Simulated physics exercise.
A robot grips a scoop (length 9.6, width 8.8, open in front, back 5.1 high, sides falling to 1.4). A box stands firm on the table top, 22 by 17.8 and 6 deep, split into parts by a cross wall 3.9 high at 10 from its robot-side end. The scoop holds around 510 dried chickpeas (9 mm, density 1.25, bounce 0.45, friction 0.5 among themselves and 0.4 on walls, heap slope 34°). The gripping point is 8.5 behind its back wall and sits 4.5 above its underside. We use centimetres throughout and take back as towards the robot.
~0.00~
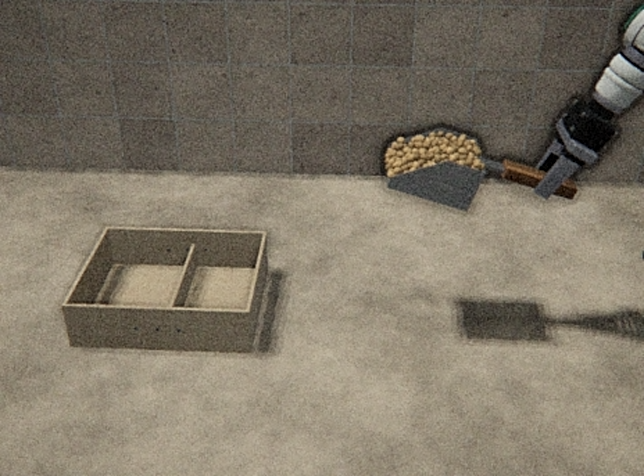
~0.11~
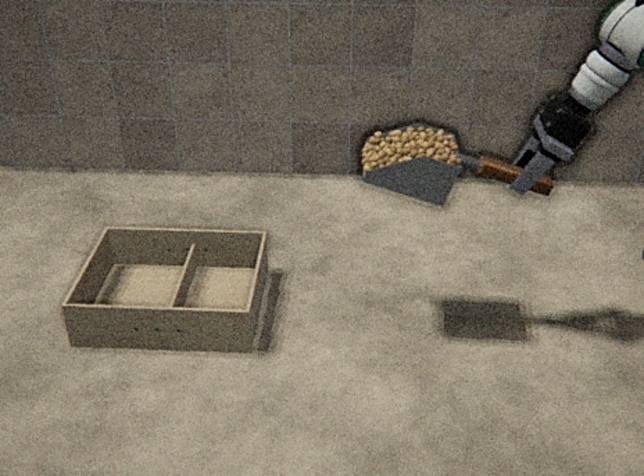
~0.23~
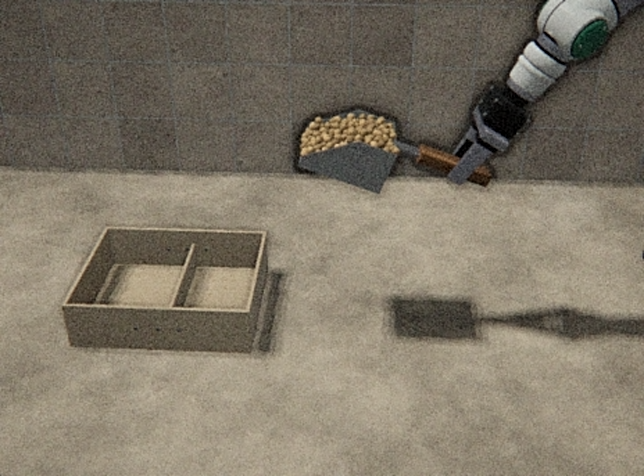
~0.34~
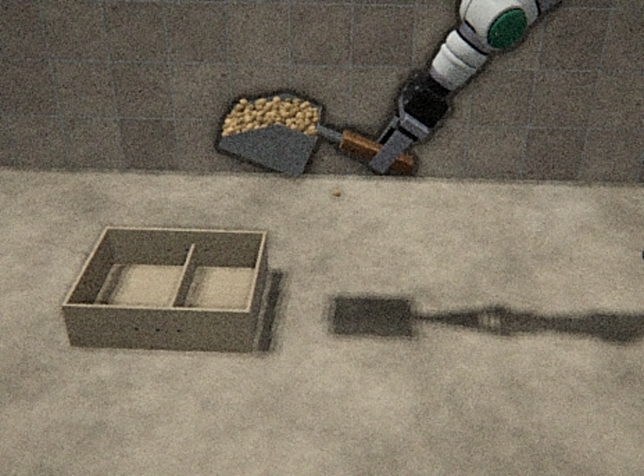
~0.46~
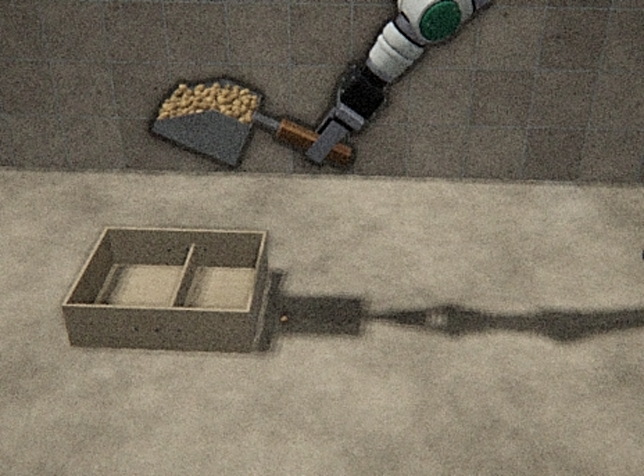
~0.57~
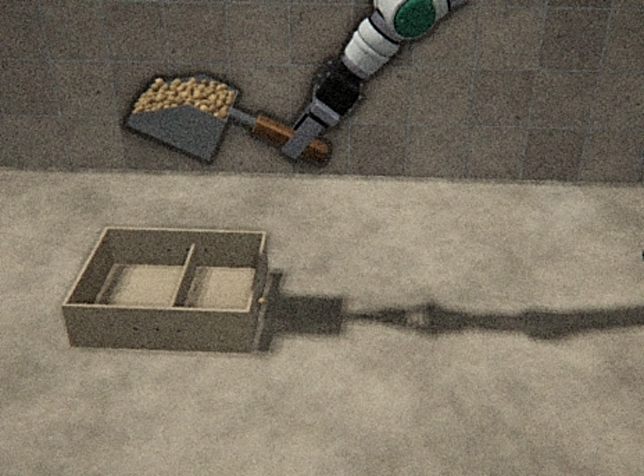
Robotic arm carrying a scoop heaped with chickpeas leftward and gradually upward along a tiled wall, above a table with a divided box.
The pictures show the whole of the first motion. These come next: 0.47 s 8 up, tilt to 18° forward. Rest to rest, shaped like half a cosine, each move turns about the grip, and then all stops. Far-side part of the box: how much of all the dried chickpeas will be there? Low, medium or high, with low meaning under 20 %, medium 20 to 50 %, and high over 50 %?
Answer: High.
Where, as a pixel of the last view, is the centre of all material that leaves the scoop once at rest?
Middle point: About (131, 296).
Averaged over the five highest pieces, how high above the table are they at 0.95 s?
Roughly 30 cm.
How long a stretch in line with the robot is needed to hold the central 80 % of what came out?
The stretch is some 8 cm.
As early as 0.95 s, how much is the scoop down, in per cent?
So far, about 0 in a hundred parts are out.
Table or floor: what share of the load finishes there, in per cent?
Near 0 in a hundred.
After 0.76 s, tilted 10° backward, highest piece 30 above the table; 513 on the scoop, 1 on the table or floor.
After 0.95 s, tilted 14° forward, highest piece 31 above the table; 504 on the scoop, 1 on the table or floor, 9 in flight or on a rim.
After 1.24 s, tilted 18° forward, highest piece 29 above the table; 380 on the scoop, 55 in the far-side part, 1 on the table or floor, 78 in flight or on a rim.
After 2.29 s, tilted 18° forward, highest piece 3 above the table; 513 in the far-side part, 1 on the table or floor.
In the end, 513 in the far-side part, 1 on the table or floor. That is 100 % in the far-side part of the box.
